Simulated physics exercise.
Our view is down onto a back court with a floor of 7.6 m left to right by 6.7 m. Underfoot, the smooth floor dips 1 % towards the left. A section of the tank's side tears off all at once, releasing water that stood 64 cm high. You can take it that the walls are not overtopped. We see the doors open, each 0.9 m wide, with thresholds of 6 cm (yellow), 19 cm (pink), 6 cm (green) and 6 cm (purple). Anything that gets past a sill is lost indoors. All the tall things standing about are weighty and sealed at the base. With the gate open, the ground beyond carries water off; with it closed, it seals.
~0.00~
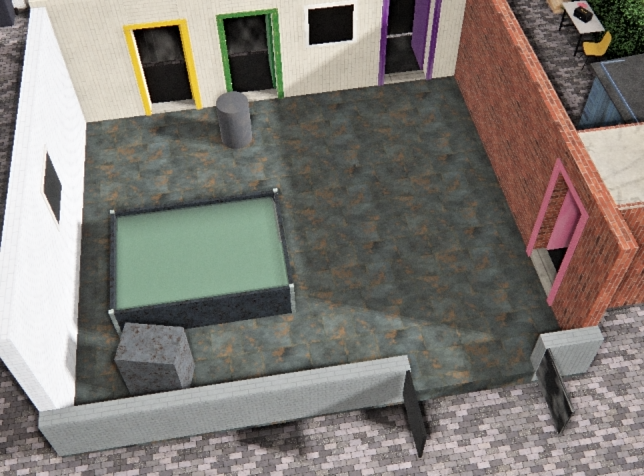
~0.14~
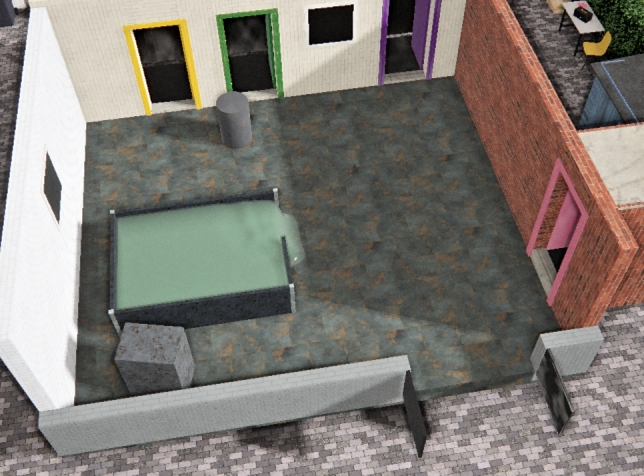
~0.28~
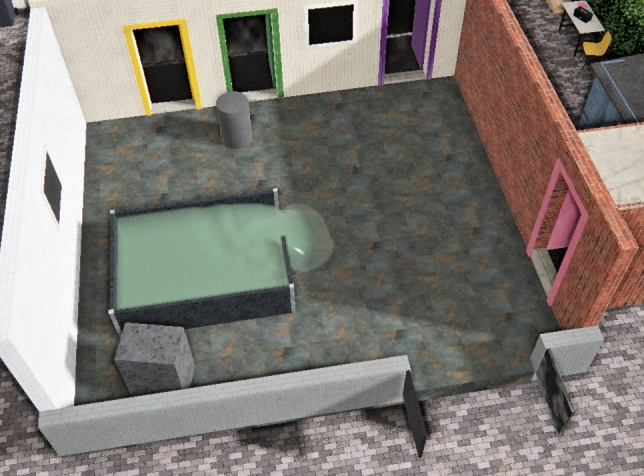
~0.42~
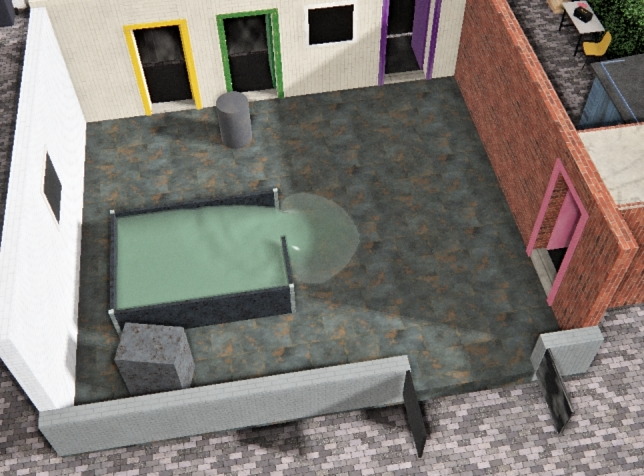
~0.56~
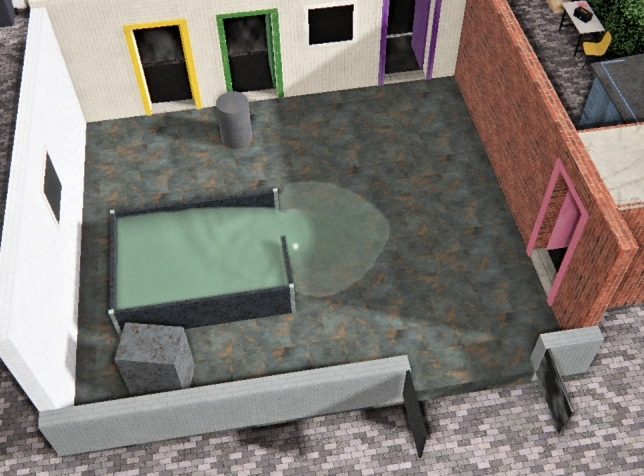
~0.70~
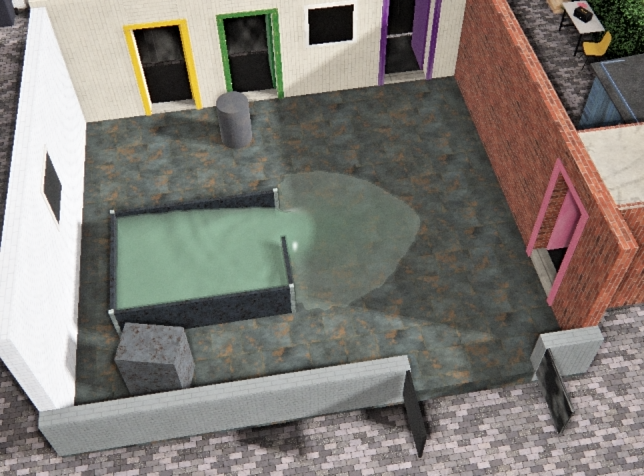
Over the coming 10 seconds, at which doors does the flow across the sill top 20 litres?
Result: Yellow door: Fails to top it, pink door: Fails to top it, green door: Fails to top it, purple door: Tops it.
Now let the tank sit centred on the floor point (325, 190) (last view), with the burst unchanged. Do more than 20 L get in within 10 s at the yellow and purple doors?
So the yellow door keeps within it and the purple door tops the limit.
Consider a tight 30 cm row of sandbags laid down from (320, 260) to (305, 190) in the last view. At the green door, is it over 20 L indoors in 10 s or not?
Then, for the green door, it's higher.
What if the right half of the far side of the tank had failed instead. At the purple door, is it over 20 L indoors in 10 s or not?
Then purple exceeds it.
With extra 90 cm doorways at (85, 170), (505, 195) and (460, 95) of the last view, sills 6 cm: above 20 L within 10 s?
Well, the first is on the low side, the second is on the high side, and the third is on the high side.
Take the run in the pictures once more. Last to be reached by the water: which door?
Looks like the yellow door.
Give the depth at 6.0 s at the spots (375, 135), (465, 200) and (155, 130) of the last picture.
Depths: About 7, 12 and 0 centimetres.
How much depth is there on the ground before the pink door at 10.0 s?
I'd put it near 5.5 cm.
After 1.4 s water covers 25 % of the floor and is deepest (36 cm) near (289, 235); yellow door not reached, pink door not reached, green door not reached, purple door not reached.
After 2.2 s water covers 40 % of the floor and is deepest (32 cm) near (289, 235); yellow door not reached, pink door 15 cm at the sill, 0 L in, green door not reached, purple door not reached.
After 3.5 s water covers 45 % of the floor and is deepest (26 cm) near (455, 80); yellow door not reached, pink door 14 cm at the sill, 0 L in, green door not reached, purple door 16 cm at the sill, 13 L in.
After 6.0 s water covers 60 % of the floor and is deepest (17 cm) near (289, 235); yellow door not reached, pink door 11 cm at the sill, 0 L in, green door 5 cm at the sill, 0 L in, purple door 13 cm at the sill, 107 L in.
After 10.0 s water covers 90 % of the floor and is deepest (10 cm) near (289, 235); yellow door 4 cm at the sill, 0 L in, pink door 5 cm at the sill, 0 L in, green door 4 cm at the sill, 0 L in, purple door 8 cm at the sill, 164 L in.
